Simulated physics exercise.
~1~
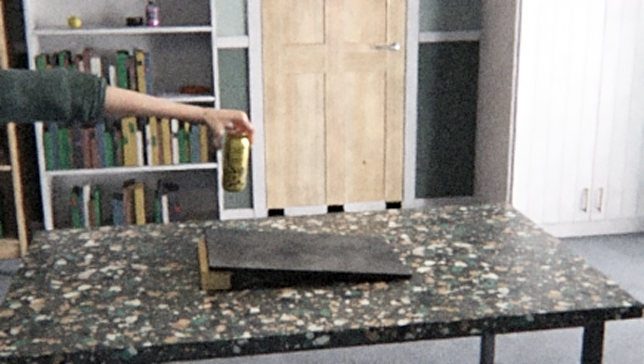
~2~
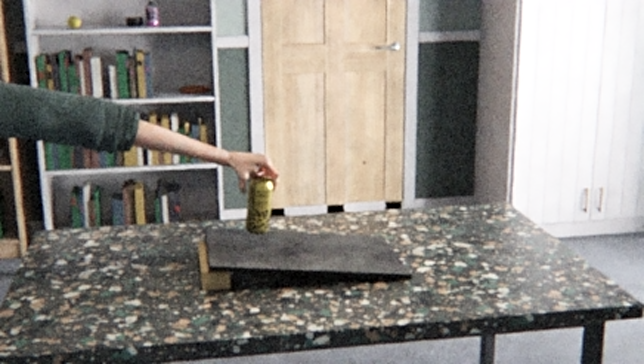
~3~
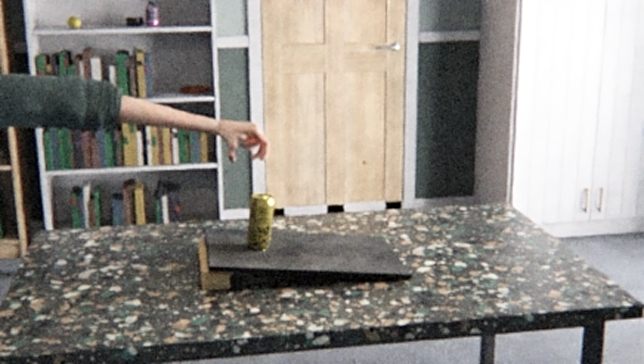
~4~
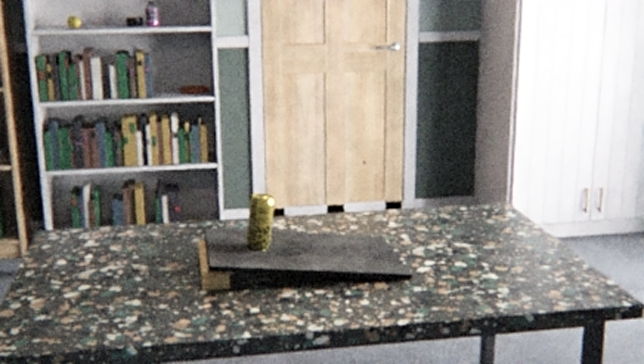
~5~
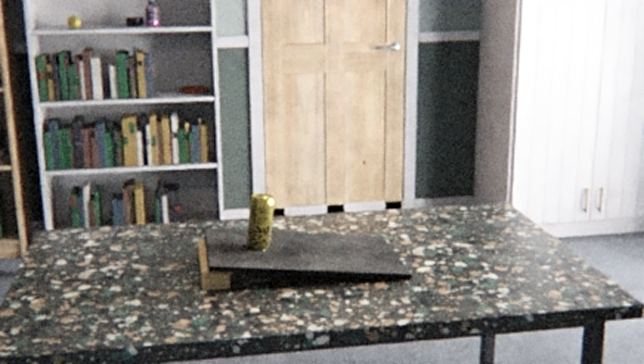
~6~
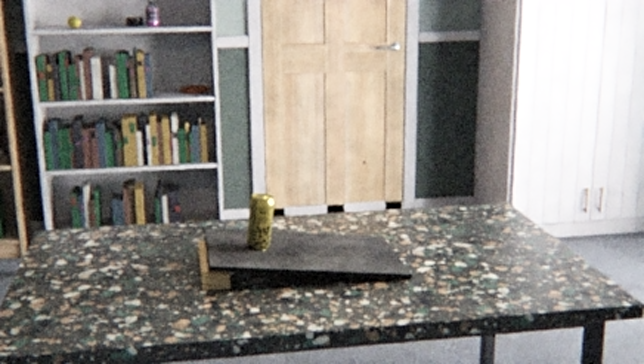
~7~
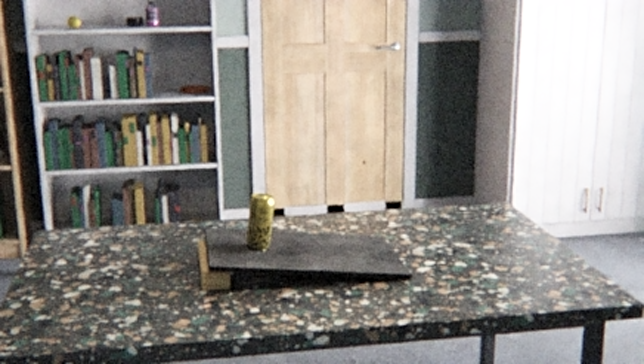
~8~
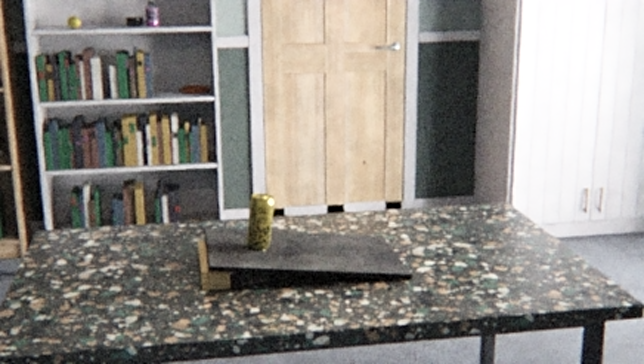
A hand reached in from the left holding a yellow can and set it upright near the raised end of a dark sloping board on a speckled table, then let go and withdrew, and the can stayed standing where it was.
